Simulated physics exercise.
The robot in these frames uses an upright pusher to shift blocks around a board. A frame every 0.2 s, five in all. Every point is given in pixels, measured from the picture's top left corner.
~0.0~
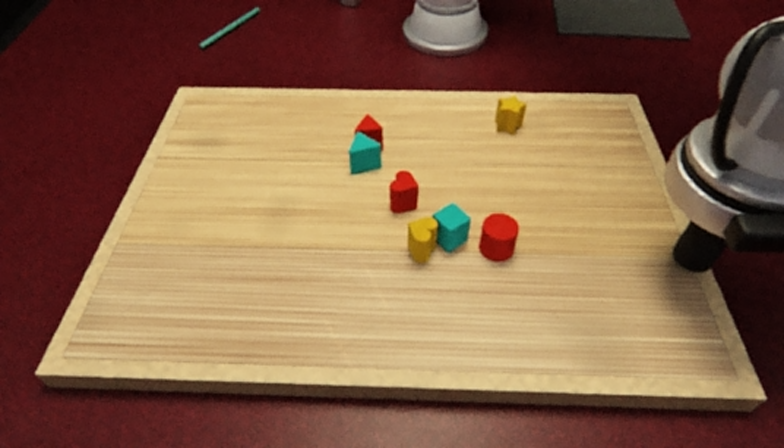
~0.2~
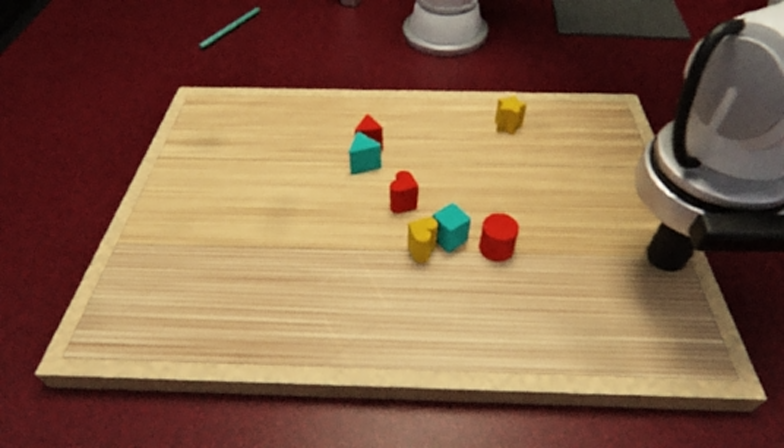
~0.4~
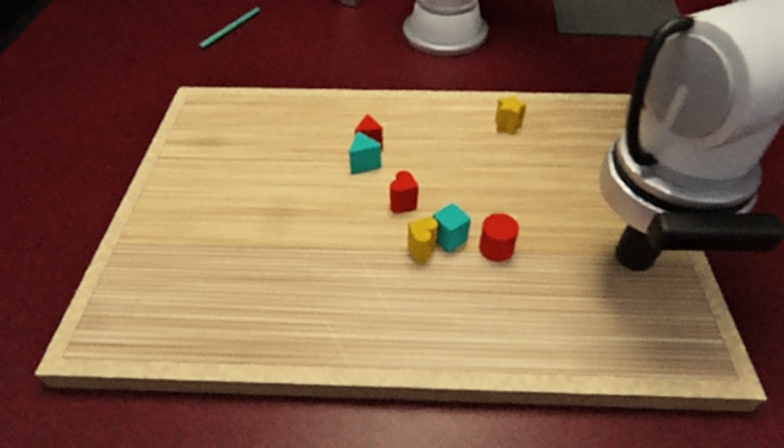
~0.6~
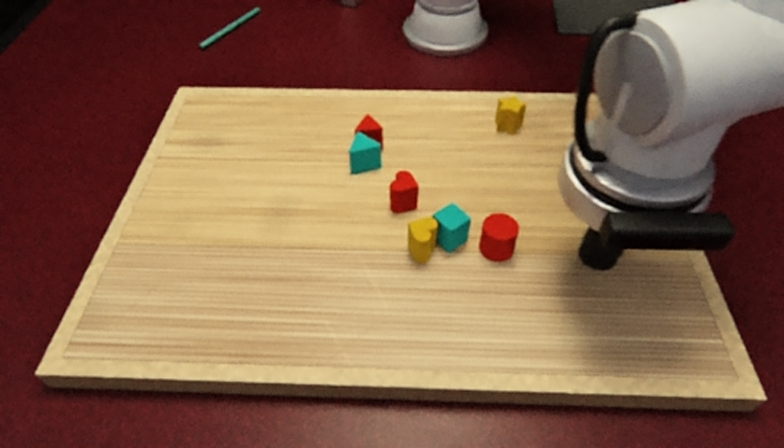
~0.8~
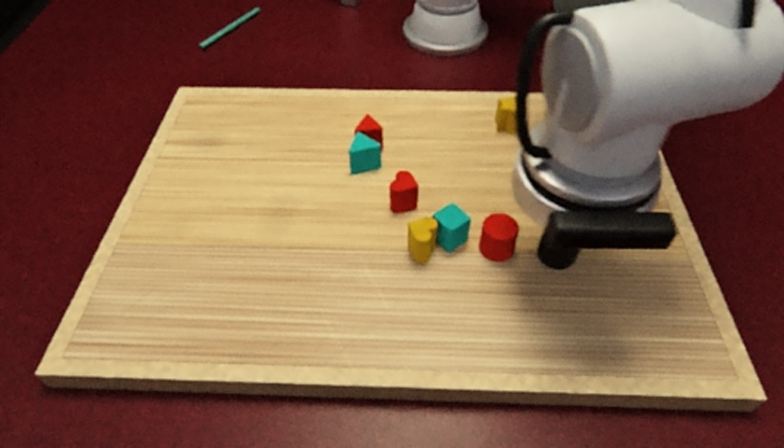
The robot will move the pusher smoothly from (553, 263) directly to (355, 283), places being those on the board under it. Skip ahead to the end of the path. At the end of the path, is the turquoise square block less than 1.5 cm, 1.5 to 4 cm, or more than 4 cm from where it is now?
It will move less than 1.5 cm.
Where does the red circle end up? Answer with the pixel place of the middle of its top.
My estimate: (480, 219).
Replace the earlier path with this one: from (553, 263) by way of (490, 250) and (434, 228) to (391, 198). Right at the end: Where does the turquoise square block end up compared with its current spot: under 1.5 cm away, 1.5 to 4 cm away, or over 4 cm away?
My answer is that it shifts over 4 cm.
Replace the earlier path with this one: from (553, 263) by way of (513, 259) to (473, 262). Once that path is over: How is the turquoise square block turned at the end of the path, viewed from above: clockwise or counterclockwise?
Spin direction: Counter-clockwise.
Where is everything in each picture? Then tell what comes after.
In the first picture, lower end of the pusher at (692, 258), tops of blocks, yellow heart at (423, 228), turquoise square block at (452, 216), red circle at (501, 226).
In the second picture, pusher at (665, 258), blocks as before.
In the third picture, pusher at (634, 257), blocks as before.
In the fourth picture, pusher at (597, 256), blocks as before.
In the fifth picture, pusher at (556, 255), yellow heart at (423, 228), turquoise square block at (452, 216), red circle at (501, 226).
The first path, step by step. One third of the way, pusher at (489, 262); turquoise square block at (448, 212), turned 25° anticlockwise; red circle at (480, 220).
Two thirds of the way, pusher at (423, 268); yellow heart at (419, 227), turned 20° clockwise; turquoise square block at (448, 212), turned 25° anticlockwise; red circle at (480, 219).
At the end, pusher at (354, 275); yellow heart at (419, 227), turned 20° clockwise; turquoise square block at (448, 212), turned 25° anticlockwise; red circle at (480, 219).
